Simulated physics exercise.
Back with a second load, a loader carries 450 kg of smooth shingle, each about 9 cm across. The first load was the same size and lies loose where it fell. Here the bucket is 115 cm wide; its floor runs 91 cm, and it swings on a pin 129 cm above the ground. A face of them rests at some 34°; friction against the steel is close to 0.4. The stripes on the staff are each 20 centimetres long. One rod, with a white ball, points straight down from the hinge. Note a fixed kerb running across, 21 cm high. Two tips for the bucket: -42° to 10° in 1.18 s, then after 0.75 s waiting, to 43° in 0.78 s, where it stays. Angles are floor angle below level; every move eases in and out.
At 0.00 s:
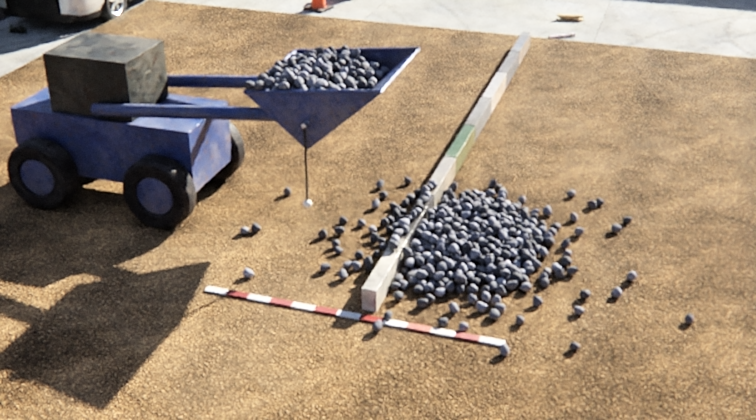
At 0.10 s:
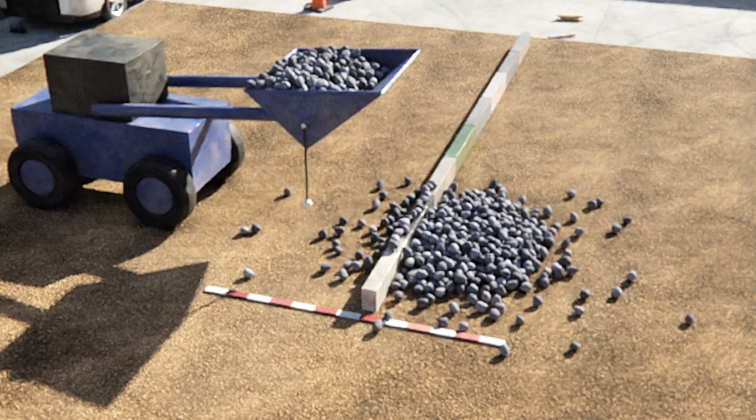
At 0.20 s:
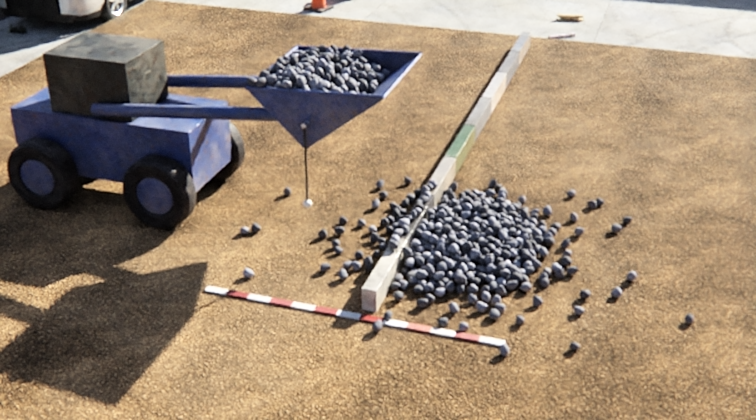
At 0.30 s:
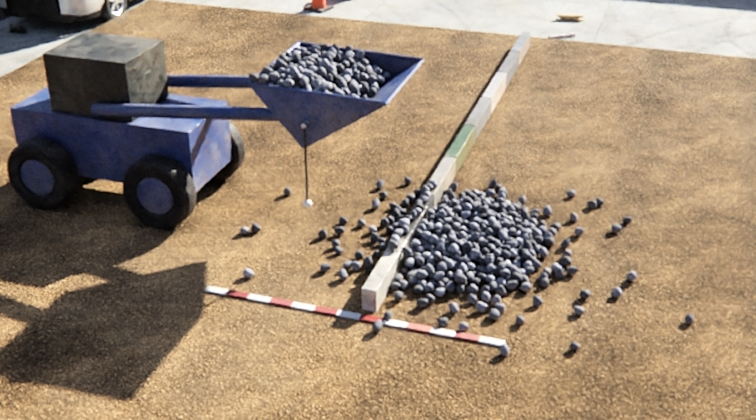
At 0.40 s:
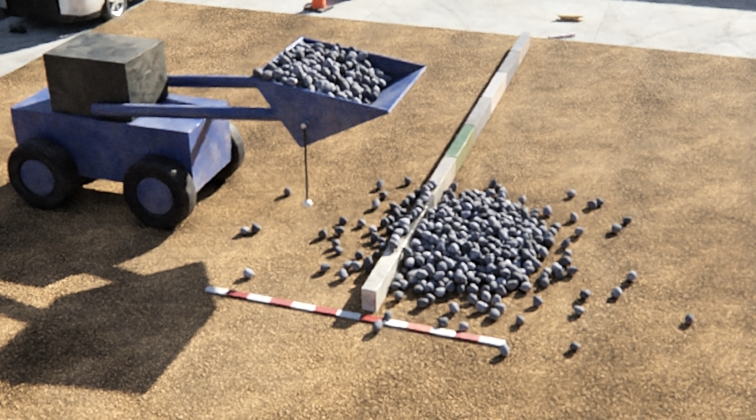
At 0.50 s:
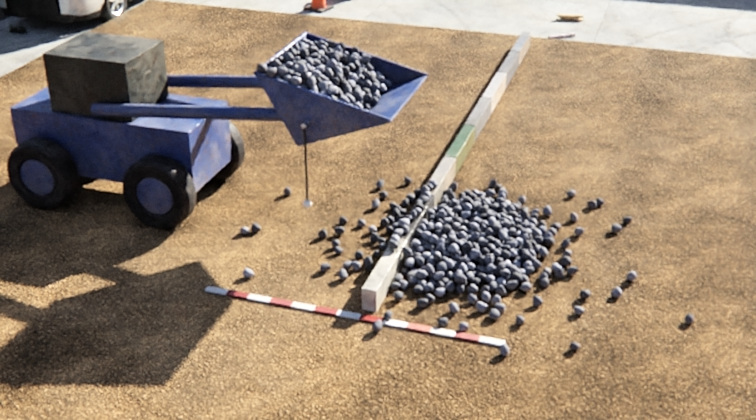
A blue loader's raised bucket of grey stones slowly rotates, its front edge lowering slightly.
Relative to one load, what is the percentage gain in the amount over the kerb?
A gain of about 54 per cent.
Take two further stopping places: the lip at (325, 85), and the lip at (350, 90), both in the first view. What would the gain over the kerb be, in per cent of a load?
Some 5 percent, and then 20 percent.
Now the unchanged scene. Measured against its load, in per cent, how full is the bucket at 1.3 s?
Roughly 95 per cent of its load.
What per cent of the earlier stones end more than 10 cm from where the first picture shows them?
Roughly 5 percent.
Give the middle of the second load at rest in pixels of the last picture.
I'd put their centre close to (425, 223).
After 0.9 s the floor is at 2°; in per cent of one load, 100 in the bucket, 11 on this side of the kerb, 90 over the kerb; the foremost stones are at (615, 283).
After 1.3 s the floor is at 10°; in per cent of one load, 97 in the bucket, 13 on this side of the kerb, 90 over the kerb; the foremost stones are at (615, 283).
After 3.2 s the floor is at 43°; in per cent of one load, 0 in the bucket, 58 on this side of the kerb, 143 over the kerb; the foremost stones are at (615, 283).
After 5.9 s the floor is at 43°; in per cent of one load, 0 in the bucket, 56 on this side of the kerb, 144 over the kerb; the foremost stones are at (615, 283). Net gain over the kerb, 54.
